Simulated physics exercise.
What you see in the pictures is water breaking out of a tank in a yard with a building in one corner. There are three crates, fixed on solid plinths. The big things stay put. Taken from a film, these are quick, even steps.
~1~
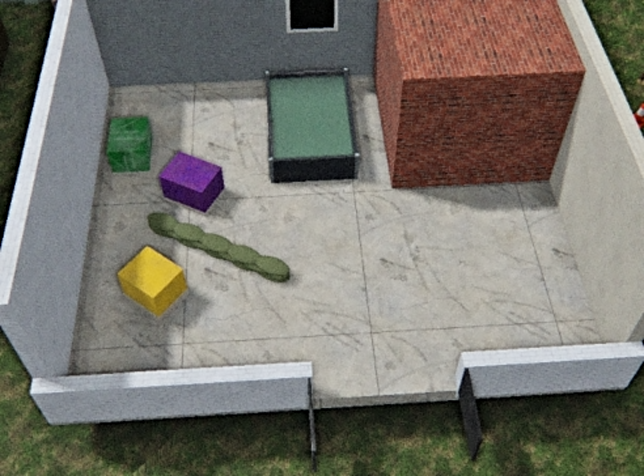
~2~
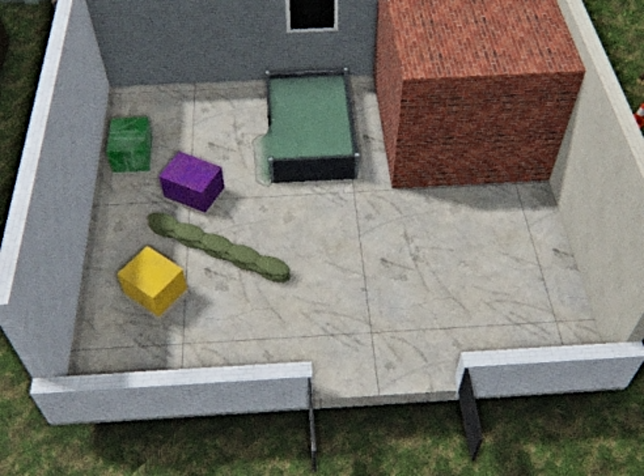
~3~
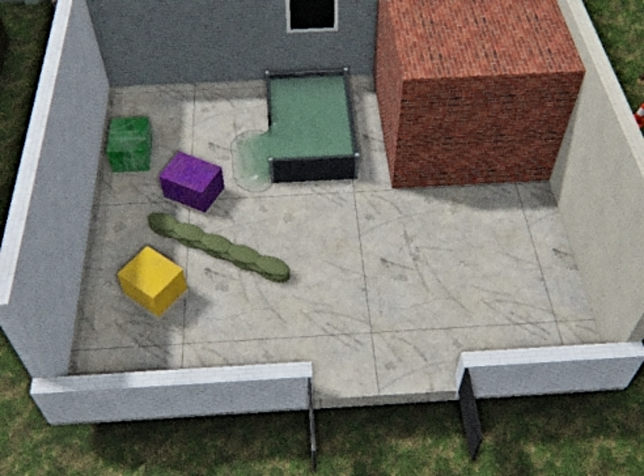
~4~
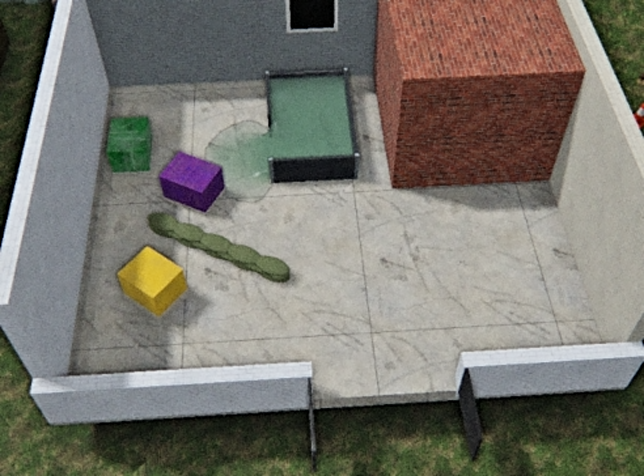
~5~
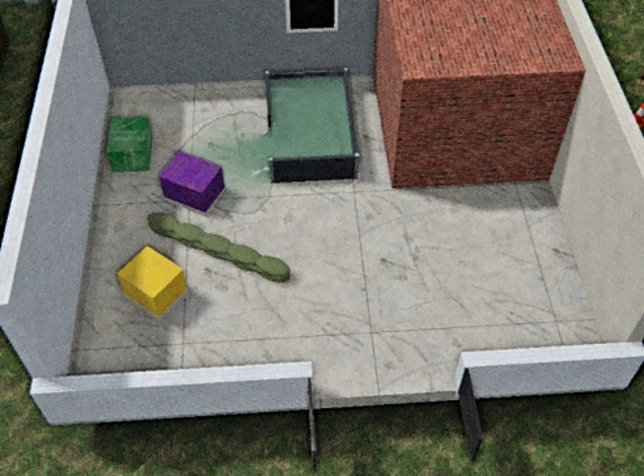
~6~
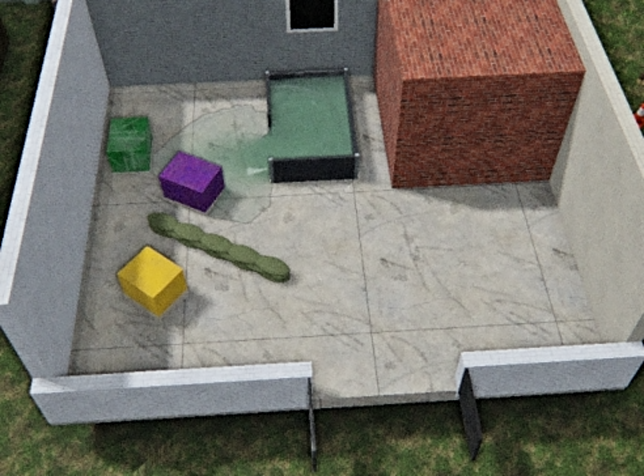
Water pours from a gap in the tank's left side and spreads toward the purple crate.
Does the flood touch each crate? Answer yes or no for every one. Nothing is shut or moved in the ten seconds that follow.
Green crate: Yes; yellow crate: No; purple crate: Yes.
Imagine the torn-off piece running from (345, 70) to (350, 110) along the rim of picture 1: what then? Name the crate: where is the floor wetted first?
The green-painted one.
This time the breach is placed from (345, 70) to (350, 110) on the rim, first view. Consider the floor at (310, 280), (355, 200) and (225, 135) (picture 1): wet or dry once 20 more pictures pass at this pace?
Point by point: Drenched, drenched, unwetted.
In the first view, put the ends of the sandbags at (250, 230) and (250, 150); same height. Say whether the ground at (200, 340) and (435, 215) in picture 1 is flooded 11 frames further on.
Taking the points in order, the first is not reached and the second is not reached.
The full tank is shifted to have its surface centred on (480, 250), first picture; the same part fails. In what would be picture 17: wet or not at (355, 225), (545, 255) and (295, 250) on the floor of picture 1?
Results in order - left untouched, left untouched, swamped.
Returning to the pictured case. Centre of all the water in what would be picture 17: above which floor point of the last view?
The balance point is around (255, 148).
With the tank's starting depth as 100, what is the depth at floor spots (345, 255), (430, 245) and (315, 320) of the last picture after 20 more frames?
4, 0 and 0 in a hundred, in turn.
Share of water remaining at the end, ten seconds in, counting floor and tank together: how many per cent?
Near 100 percent, give or take.
A moment on, water covers 10 % of the floor; the green crate water round its plinth, the yellow crate not reached, the purple crate water round its plinth.
Next, water covers 20 % of the floor; the green crate water round its plinth, the yellow crate not reached, the purple crate water round its plinth.
Then, water covers 35 % of the floor; the green crate water round its plinth, the yellow crate water round its plinth, the purple crate water round its plinth.
Later, water covers 50 % of the floor; the green crate water round its plinth, the yellow crate water round its plinth, the purple crate water round its plinth.
In the end, water covers 80 % of the floor; the green crate was topped, the yellow crate stayed above the water, the purple crate was topped.
